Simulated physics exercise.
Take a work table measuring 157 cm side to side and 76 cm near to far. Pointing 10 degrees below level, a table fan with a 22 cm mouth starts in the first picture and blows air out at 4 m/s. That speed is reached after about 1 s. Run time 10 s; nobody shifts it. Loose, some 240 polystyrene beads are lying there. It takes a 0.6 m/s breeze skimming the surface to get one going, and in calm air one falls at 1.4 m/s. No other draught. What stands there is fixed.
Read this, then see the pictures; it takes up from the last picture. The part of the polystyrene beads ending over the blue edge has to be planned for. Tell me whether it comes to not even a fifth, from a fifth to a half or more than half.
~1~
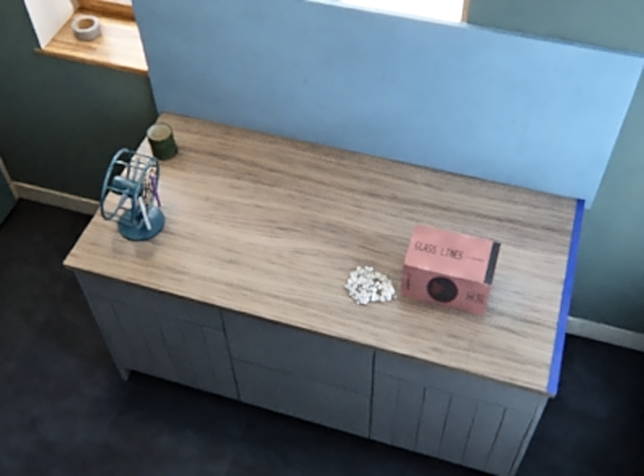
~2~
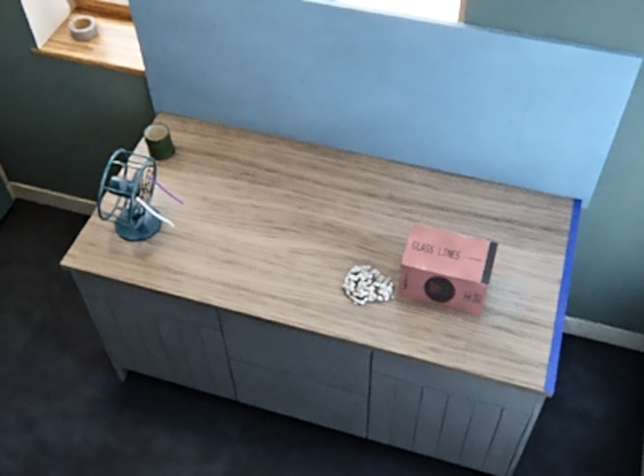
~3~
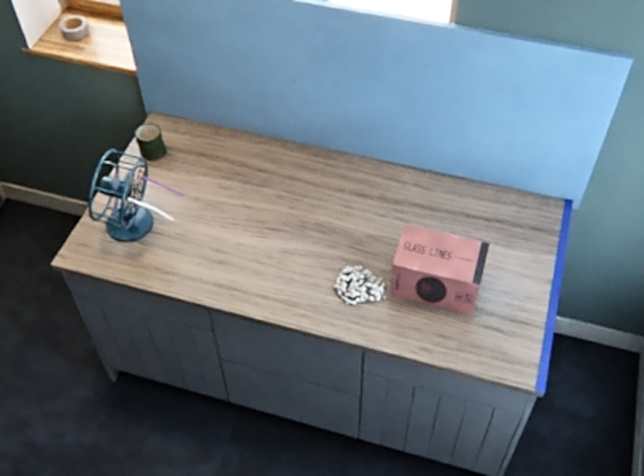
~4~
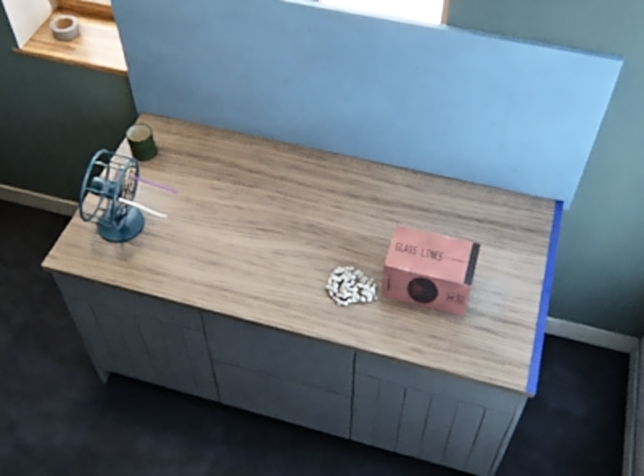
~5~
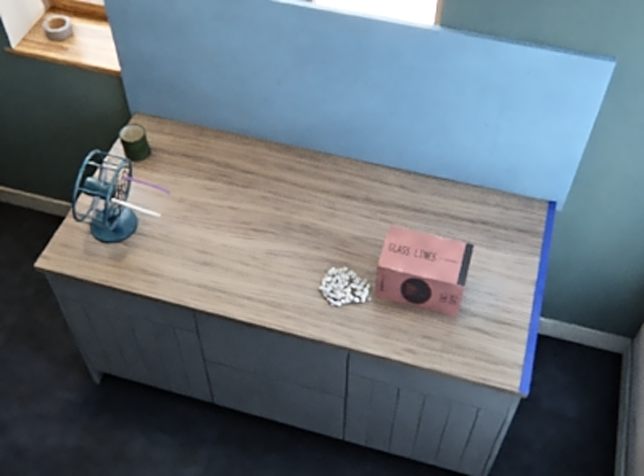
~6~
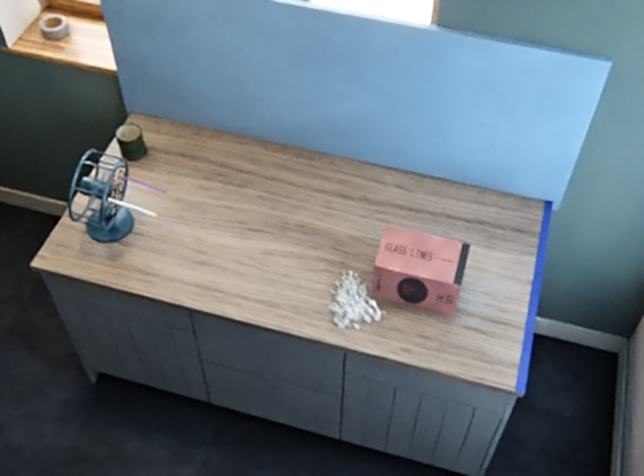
I reckon the share over that edge will not reach one fifth.
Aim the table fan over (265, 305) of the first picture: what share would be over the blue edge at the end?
Then about 60 per cent.
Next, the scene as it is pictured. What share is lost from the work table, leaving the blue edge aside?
100 per cent.
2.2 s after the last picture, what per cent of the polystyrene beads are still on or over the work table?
It should be roughly 0 % by then.
Then, 1.0 s after the last picture, 1 % are on the move or not yet settled, 0 % are over the blue edge.
Then, 2.2 s after the last picture, 0 % are on the move or not yet settled, 0 % are over the blue edge.
Then, 4.6 s after the last picture, 0 % are on the move or not yet settled, 0 % are over the blue edge.
Then, 9.1 s after the last picture, at the end, 0 % are over the blue edge.
